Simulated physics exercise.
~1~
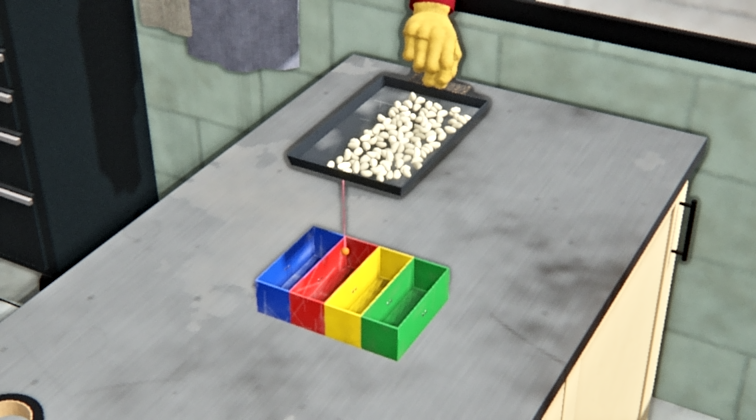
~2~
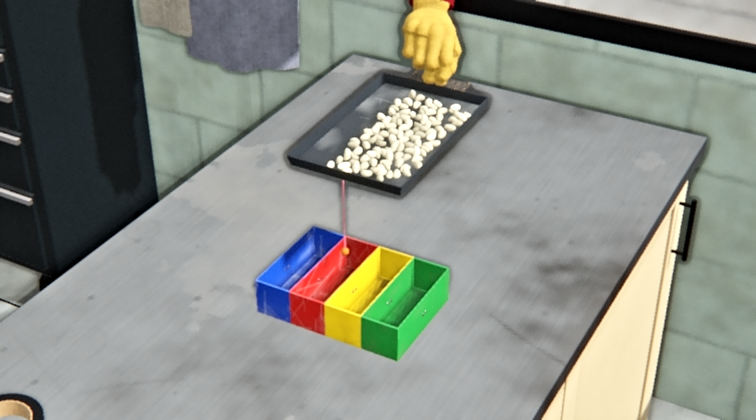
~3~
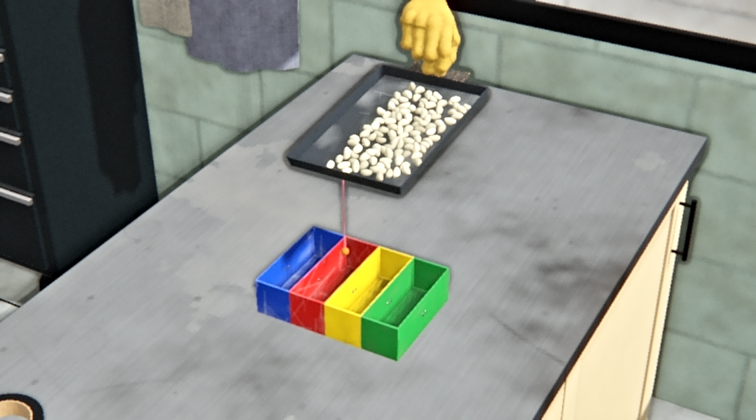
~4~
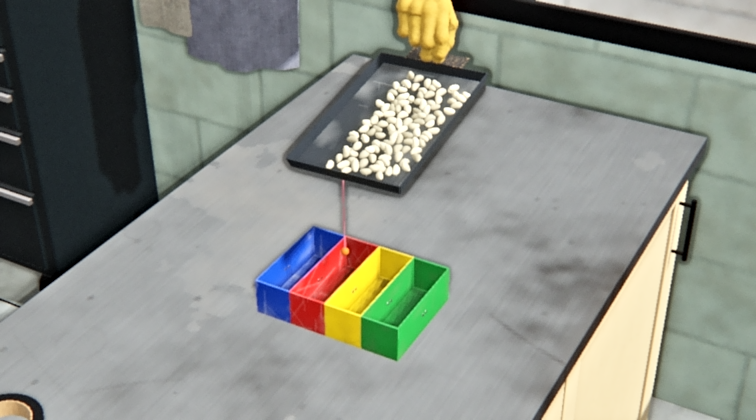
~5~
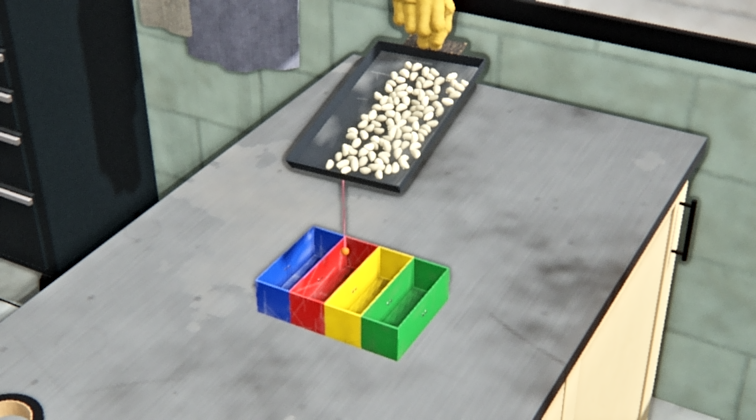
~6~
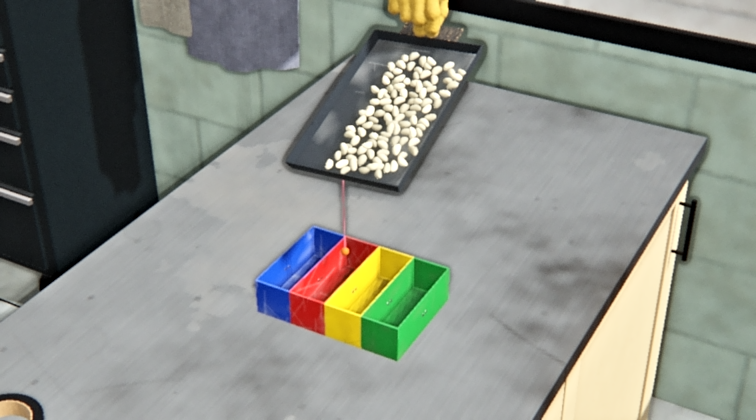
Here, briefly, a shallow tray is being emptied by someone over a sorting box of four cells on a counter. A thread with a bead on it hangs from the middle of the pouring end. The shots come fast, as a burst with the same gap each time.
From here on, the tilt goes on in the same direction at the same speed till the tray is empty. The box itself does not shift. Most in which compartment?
Blue compartment.
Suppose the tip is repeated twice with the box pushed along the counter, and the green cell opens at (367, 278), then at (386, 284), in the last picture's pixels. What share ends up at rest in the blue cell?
10 % and 30 %.
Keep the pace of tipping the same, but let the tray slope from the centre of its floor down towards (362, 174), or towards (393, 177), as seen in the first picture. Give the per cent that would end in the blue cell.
First case about 20 percent; second case about 0 percent.
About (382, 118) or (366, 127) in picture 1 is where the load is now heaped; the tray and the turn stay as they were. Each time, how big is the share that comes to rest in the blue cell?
In order, roughly 40 % and 40 %.
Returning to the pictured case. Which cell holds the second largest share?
That is red.
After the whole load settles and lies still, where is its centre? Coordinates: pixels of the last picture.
Once it all stops, the middle lies near (294, 297).
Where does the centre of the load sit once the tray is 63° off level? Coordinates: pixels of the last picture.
The load is centred around (335, 150).
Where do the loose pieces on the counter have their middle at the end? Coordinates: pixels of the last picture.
It's centred close to pixel (230, 282).
Soon after the last picture, tray tipped steeply; nearly all on the tray; a small part falling or outside the box.
A little later, tray tipped past a quarter turn; about half on the tray; a small part in the blue cell; a stray few in the yellow cell; a stray few in the red cell; about a third falling or outside the box.
Later still, tray tipped past a quarter turn; about a third in the blue cell; about a quarter in the red cell; a small part in the yellow cell; about a quarter falling or outside the box.
At rest, tray tipped past a quarter turn; about a third in the blue cell; about a quarter in the red cell; a small part in the yellow cell; none in the green cell; about a quarter outside the box.
